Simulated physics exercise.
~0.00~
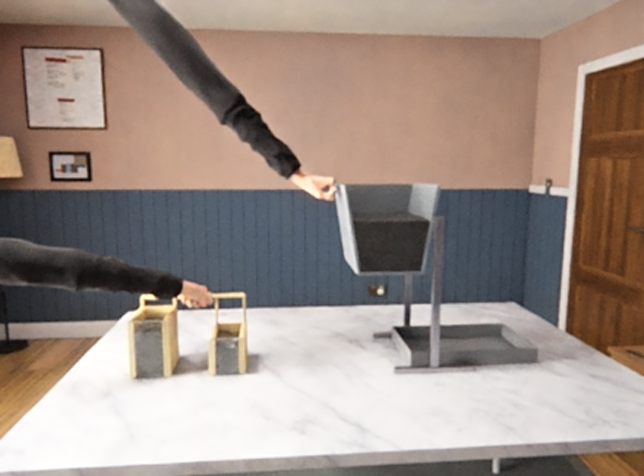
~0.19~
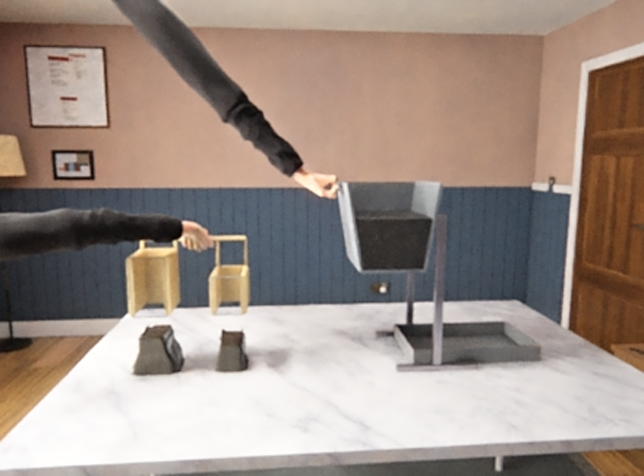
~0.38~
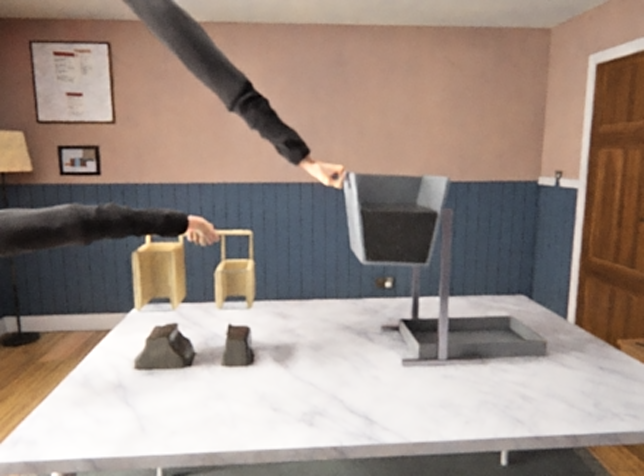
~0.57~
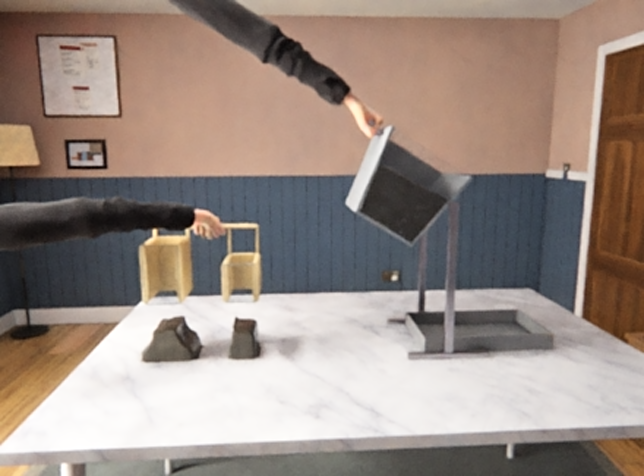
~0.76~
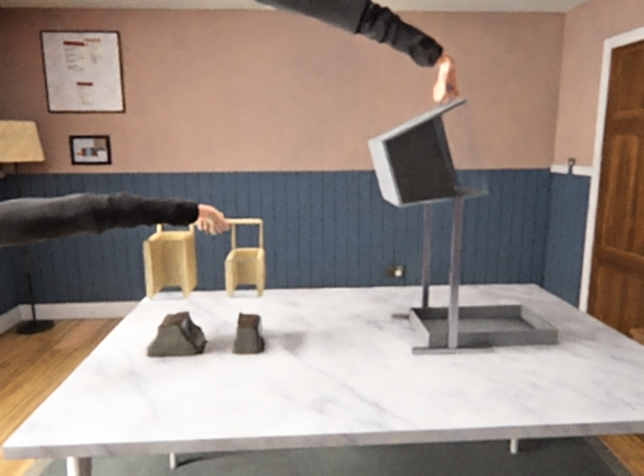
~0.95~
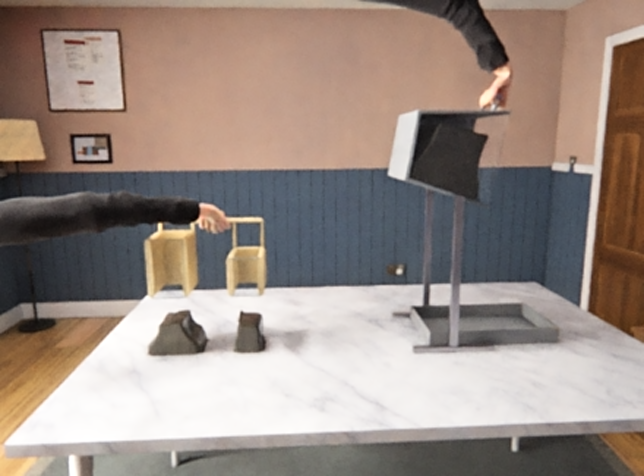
A hand lifts two yellow moulds off sagging blocks, then another tips a sludge-filled tub rightward.
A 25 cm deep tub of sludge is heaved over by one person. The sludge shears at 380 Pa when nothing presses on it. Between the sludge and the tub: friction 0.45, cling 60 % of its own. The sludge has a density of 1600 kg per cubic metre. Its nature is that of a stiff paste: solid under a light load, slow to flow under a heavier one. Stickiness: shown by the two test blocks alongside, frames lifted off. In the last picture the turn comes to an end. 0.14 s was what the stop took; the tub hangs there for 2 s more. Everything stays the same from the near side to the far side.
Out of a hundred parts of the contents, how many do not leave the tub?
Around 0 in every hundred.
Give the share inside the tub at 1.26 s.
I'd say close to 30 %.
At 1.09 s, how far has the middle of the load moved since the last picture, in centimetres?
The distance comes to some 11 cm.
By 1.09 s, the tub is at 100 degrees and holds 68 %.
By 1.26 s, the tub is at 100 degrees and holds 32 %.
By 1.43 s, the tub is at 100 degrees and holds 18 %.
By 1.60 s, the tub is at 100 degrees and holds 1 %.
By 2.95 s, at the end, the tub is at 100 degrees and holds 0 %.
